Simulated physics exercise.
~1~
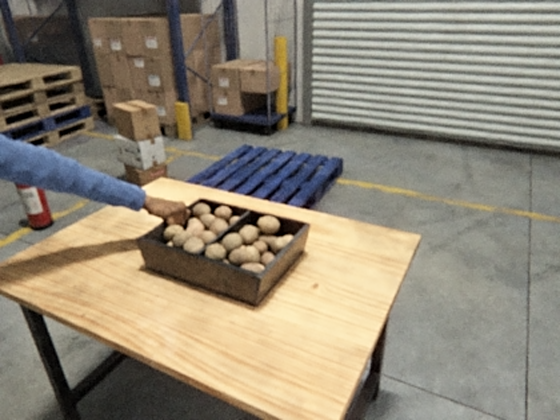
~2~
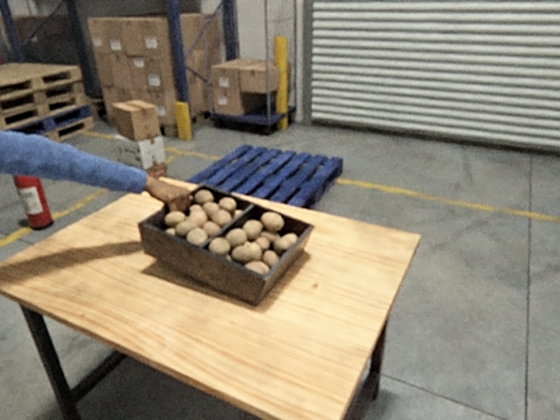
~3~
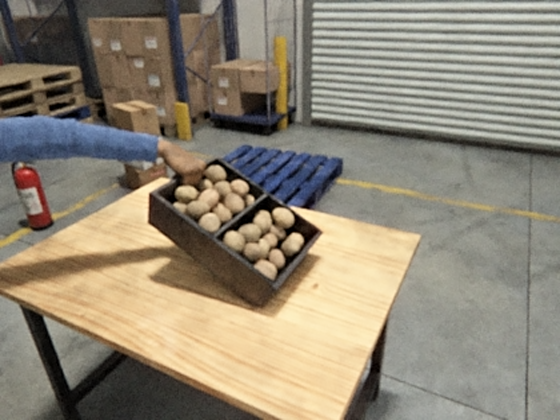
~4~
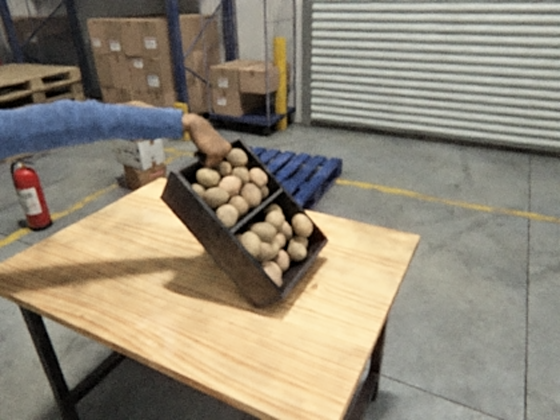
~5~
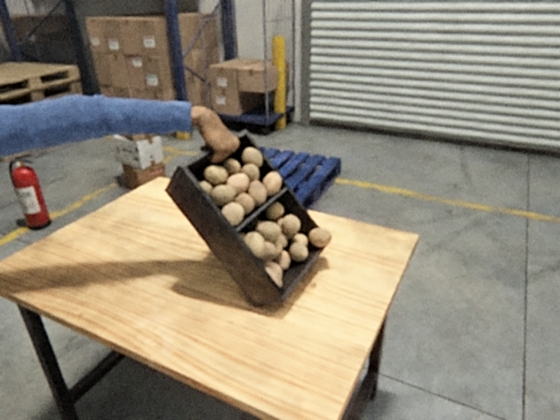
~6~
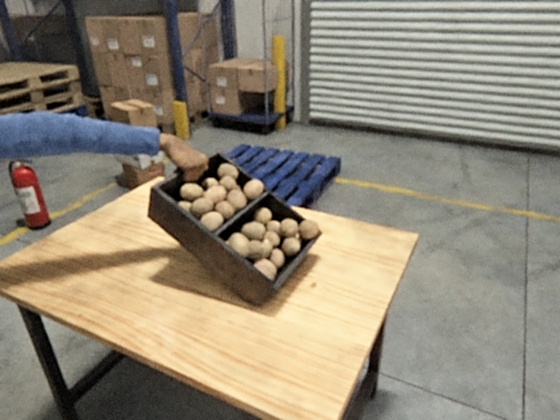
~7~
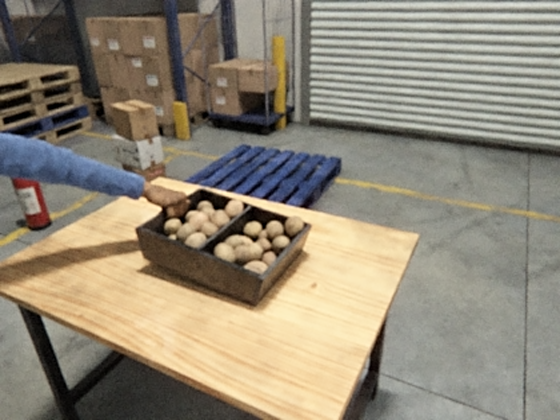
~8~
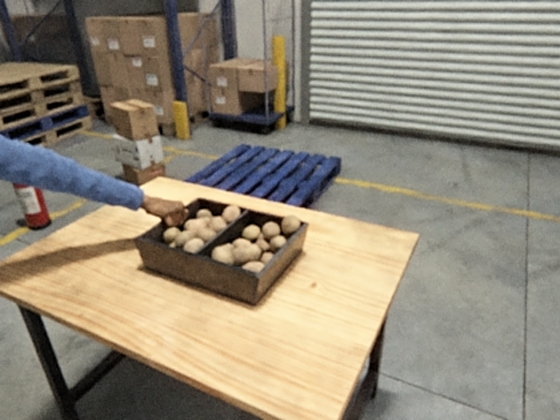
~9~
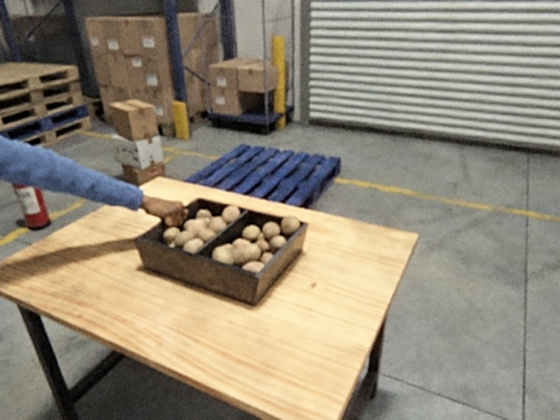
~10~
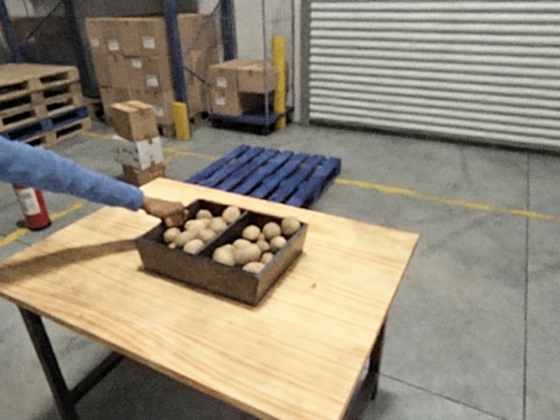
We see a blue-sleeved arm gripping a black, divided tray of potatoes on a wooden table, raising its left side so it tips steeply to the right, then lowering it flat again, with the potatoes still inside and the hand resting on the tray.
